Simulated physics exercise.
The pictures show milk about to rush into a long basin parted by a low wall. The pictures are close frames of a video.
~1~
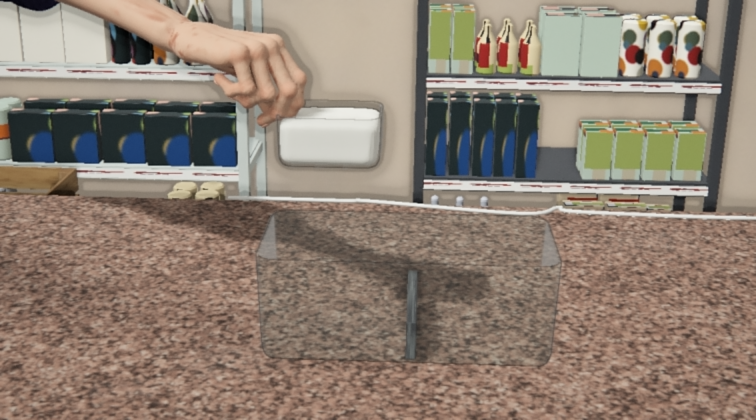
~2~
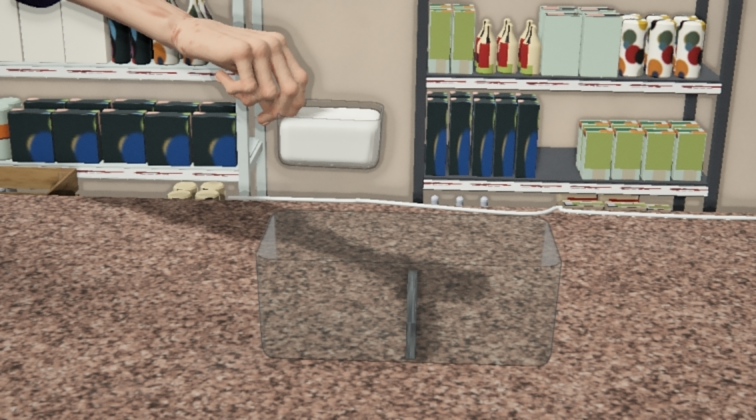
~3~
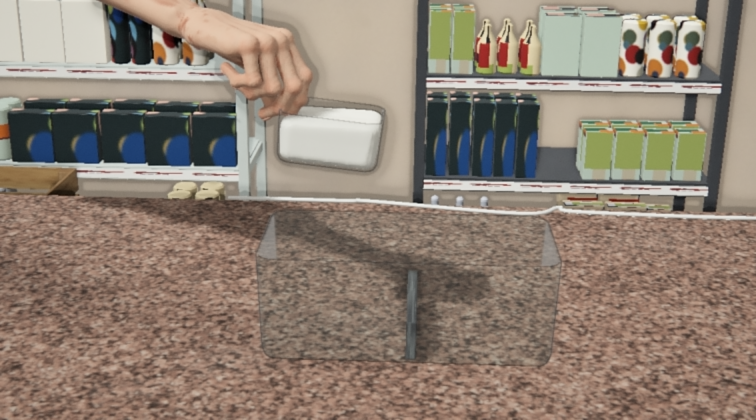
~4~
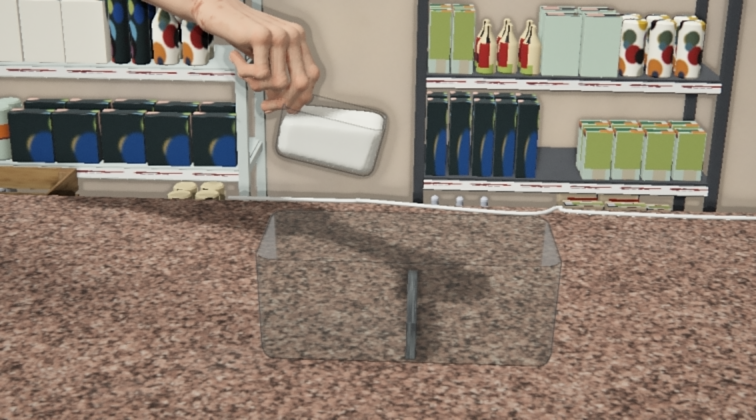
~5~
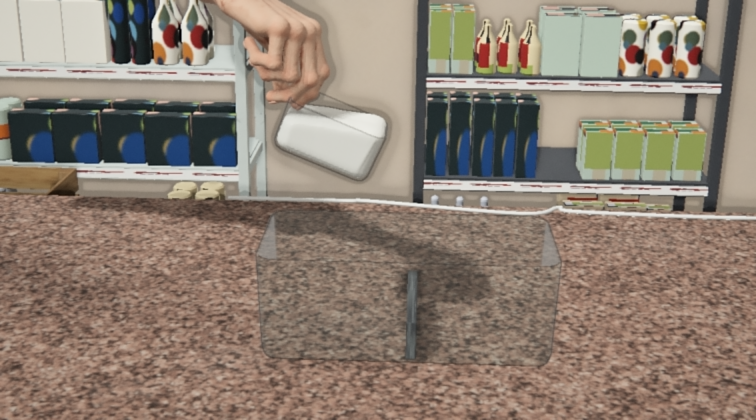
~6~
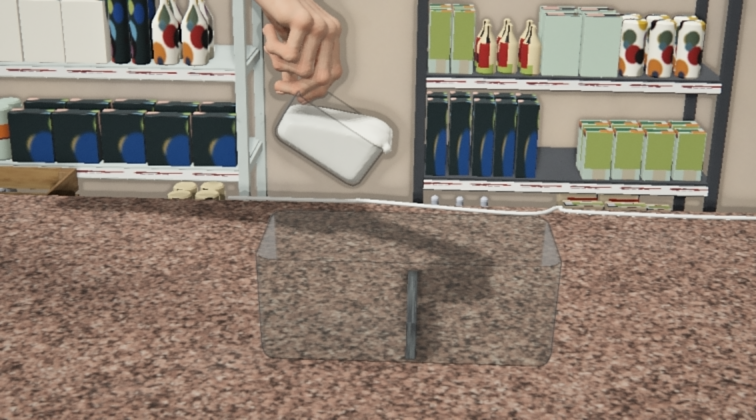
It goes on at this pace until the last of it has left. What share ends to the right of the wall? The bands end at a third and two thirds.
The share right of the wall is over two thirds.
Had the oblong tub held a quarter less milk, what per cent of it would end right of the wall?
Some 65 per cent.
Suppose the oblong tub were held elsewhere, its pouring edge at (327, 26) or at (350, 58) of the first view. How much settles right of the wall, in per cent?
Near 15 % and 50 %.
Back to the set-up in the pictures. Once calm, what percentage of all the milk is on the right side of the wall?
Roughly 80 in a hundred.
A moment on, the oblong tub is tipped on its side and 20 per cent is still to pour, 2 is left of the wall and 34 right of it.
Next, the oblong tub is tipped on its side and 6 per cent is still to pour, 11 is left of the wall and 79 right of it.
Then the oblong tub is tipped on its side and 2 per cent is still to pour, 17 is left of the wall and 79 right of it.
Later the oblong tub is tipped on its side and 1 per cent is still to pour, 19 is left of the wall and 79 right of it.
Finally, 21 per cent lies left of the wall, 79 right of it and 1 outside.
